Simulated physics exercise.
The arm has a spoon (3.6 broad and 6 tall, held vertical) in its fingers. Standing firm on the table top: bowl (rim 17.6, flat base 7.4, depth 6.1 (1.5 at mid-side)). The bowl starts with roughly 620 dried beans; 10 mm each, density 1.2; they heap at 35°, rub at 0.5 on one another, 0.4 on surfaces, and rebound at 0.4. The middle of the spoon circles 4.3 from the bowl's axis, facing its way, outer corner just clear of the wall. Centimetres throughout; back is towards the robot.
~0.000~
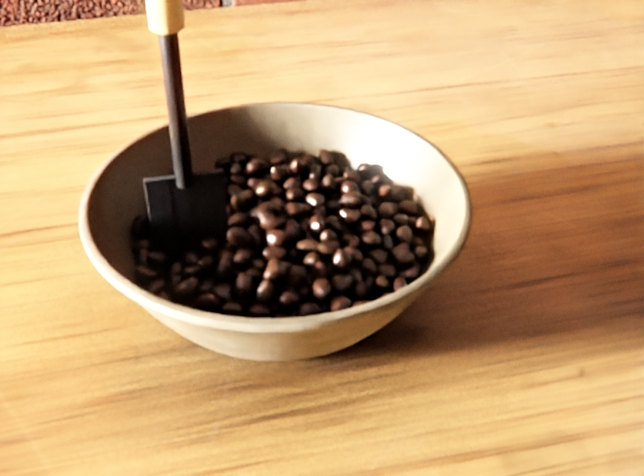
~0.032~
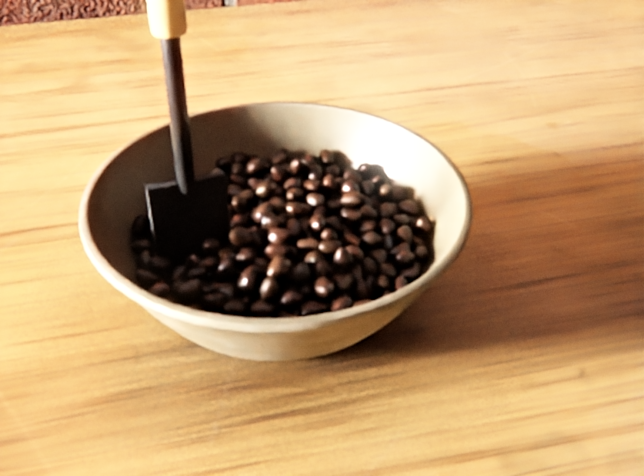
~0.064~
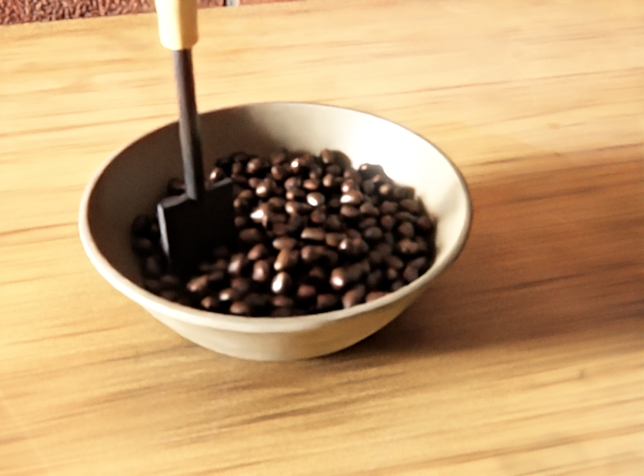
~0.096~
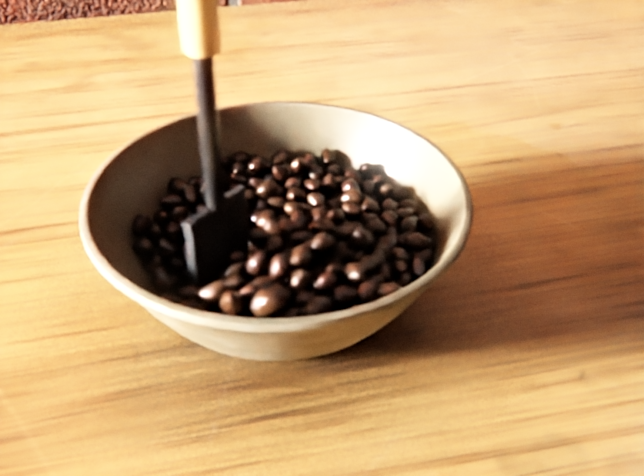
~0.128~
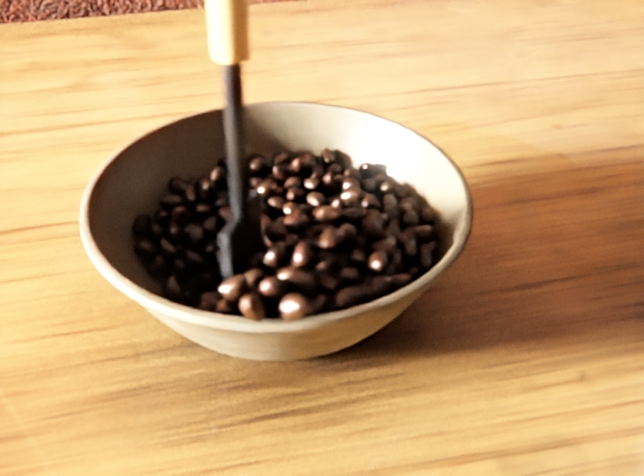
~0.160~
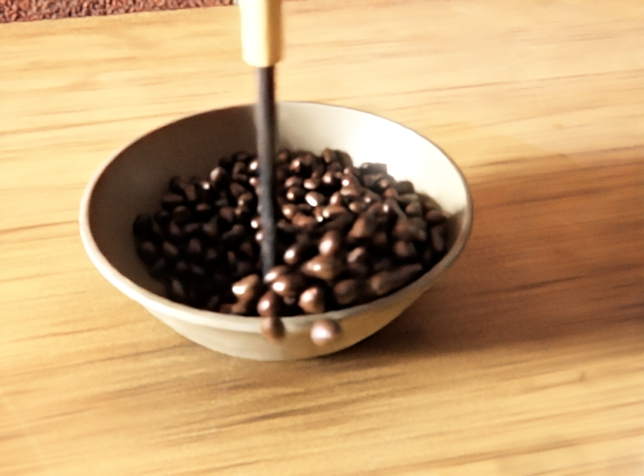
On a wooden table top, a dark spoon with a pale handle stands upright in the left side of a cream bowl heaped with dark brown beans. The spoon sweeps toward the viewer and rightward, turning edge-on as it pushes beans against the near rim, where a couple bulge over the edge.
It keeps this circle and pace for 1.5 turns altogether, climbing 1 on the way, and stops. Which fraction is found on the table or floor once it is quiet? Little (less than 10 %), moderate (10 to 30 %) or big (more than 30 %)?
On the table or floor the share is moderate, 10 to 30 %.
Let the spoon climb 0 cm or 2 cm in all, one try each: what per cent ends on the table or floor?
About 30 and 20 per cent.
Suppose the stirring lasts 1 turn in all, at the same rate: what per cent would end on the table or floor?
In that case some 20 per cent.
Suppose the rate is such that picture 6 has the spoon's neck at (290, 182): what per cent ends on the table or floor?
About 30 per cent.
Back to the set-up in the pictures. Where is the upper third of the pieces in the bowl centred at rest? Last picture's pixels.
Near (340, 191).
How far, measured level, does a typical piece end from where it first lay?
About 8 cm.
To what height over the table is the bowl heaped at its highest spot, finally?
About 6.5 cm.
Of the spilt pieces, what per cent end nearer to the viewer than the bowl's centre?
About 40 per cent.
By 0.50 s, 257° round, highest piece 9 above the table; 546 in the bowl, 52 on the table or floor, 22 in flight or on the tool.
By 0.83 s, 78° round, highest piece 8 above the table; 507 in the bowl, 108 on the table or floor, 5 in flight or on the tool.
By 1.20 s, 180° round, highest piece 6 above the table; 488 in the bowl, 132 on the table or floor.
By 1.90 s, 180° round, highest piece 6 above the table; 488 in the bowl, 132 on the table or floor.
Final count, 488 in the bowl, 132 on the table or floor. That is 21 % on the table or floor.
